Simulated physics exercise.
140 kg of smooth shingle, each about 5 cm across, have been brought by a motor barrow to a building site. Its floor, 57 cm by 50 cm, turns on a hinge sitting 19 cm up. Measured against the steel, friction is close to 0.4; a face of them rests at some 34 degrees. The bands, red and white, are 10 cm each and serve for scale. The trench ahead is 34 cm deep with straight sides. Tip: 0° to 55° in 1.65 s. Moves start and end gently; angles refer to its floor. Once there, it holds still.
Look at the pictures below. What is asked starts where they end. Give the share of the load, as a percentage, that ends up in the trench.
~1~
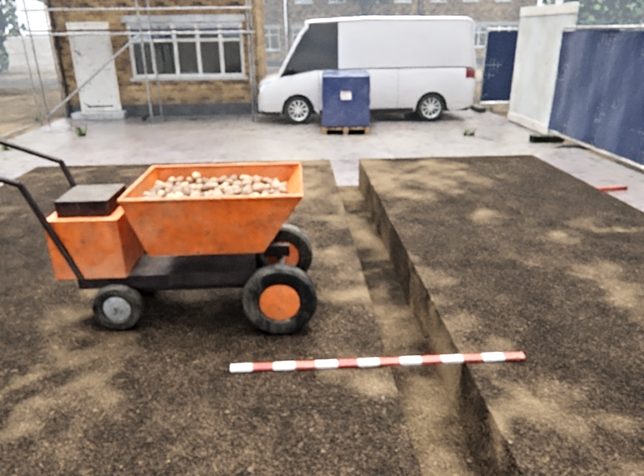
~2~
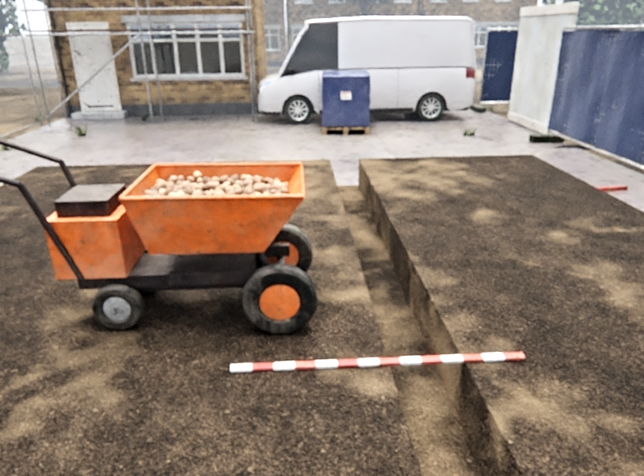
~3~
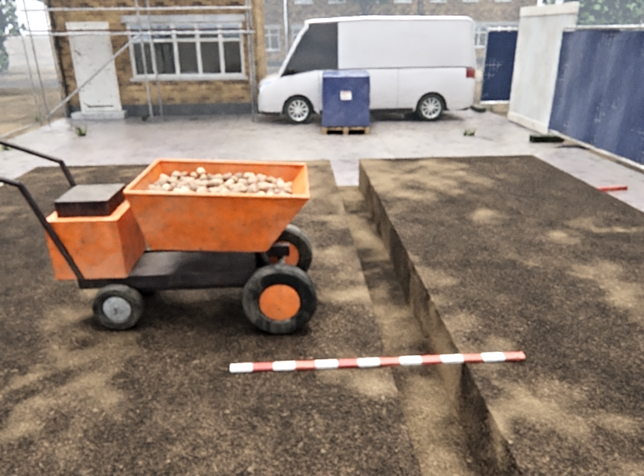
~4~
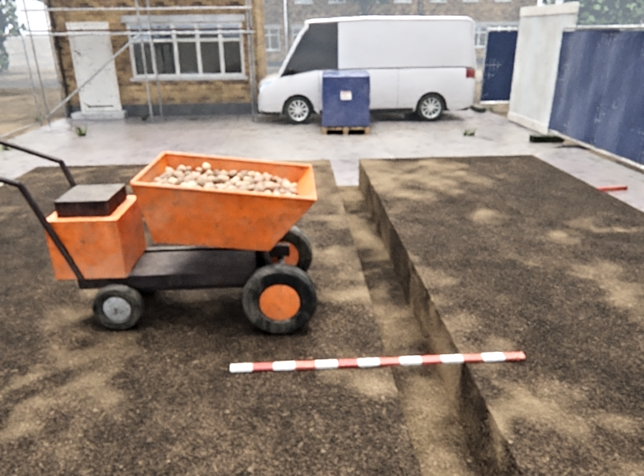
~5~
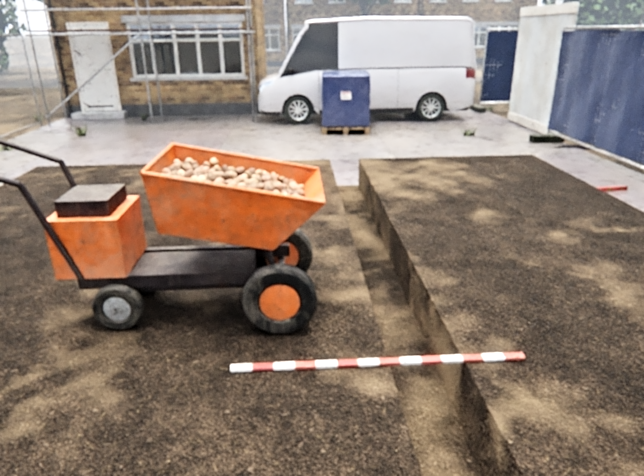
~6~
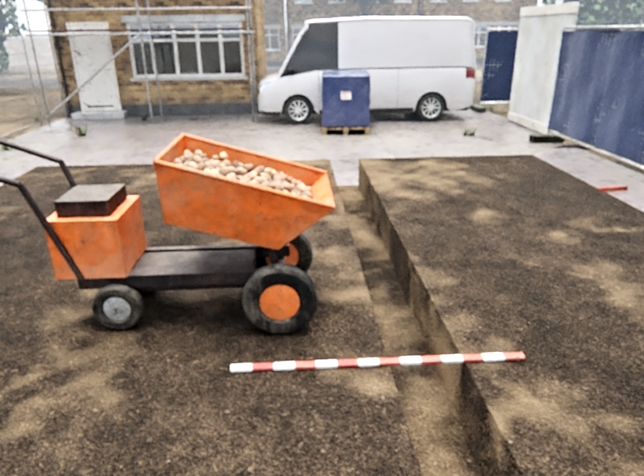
48 %.
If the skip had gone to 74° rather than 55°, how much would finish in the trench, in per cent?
With that change, near 85 per cent.
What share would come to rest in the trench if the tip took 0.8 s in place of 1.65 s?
Then some 40 per cent would.
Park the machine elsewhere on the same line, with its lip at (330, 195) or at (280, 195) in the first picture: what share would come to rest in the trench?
First place: Near 35%; second place: Near 50%.
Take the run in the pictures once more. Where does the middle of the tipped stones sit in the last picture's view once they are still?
Look at roughly (404, 343).
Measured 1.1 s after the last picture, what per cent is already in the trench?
Close to 15 per cent at that time.
Then, 0.6 s after the last picture the floor is at 47°, 100 % in the skip; the foremost stones are at (363, 225).
Then, 1.1 s after the last picture the floor is at 55°, 86 % in the skip, 13 % in the trench; the foremost stones are at (439, 324).
Then, 1.5 s after the last picture the floor is at 55°, 69 % in the skip, 29 % in the trench, 2 % past the trench; the foremost stones are at (491, 307).
Then, 3.5 s after the last picture the floor is at 55°, 49 % in the skip, 48 % in the trench, 3 % past the trench; the foremost stones are at (521, 308).
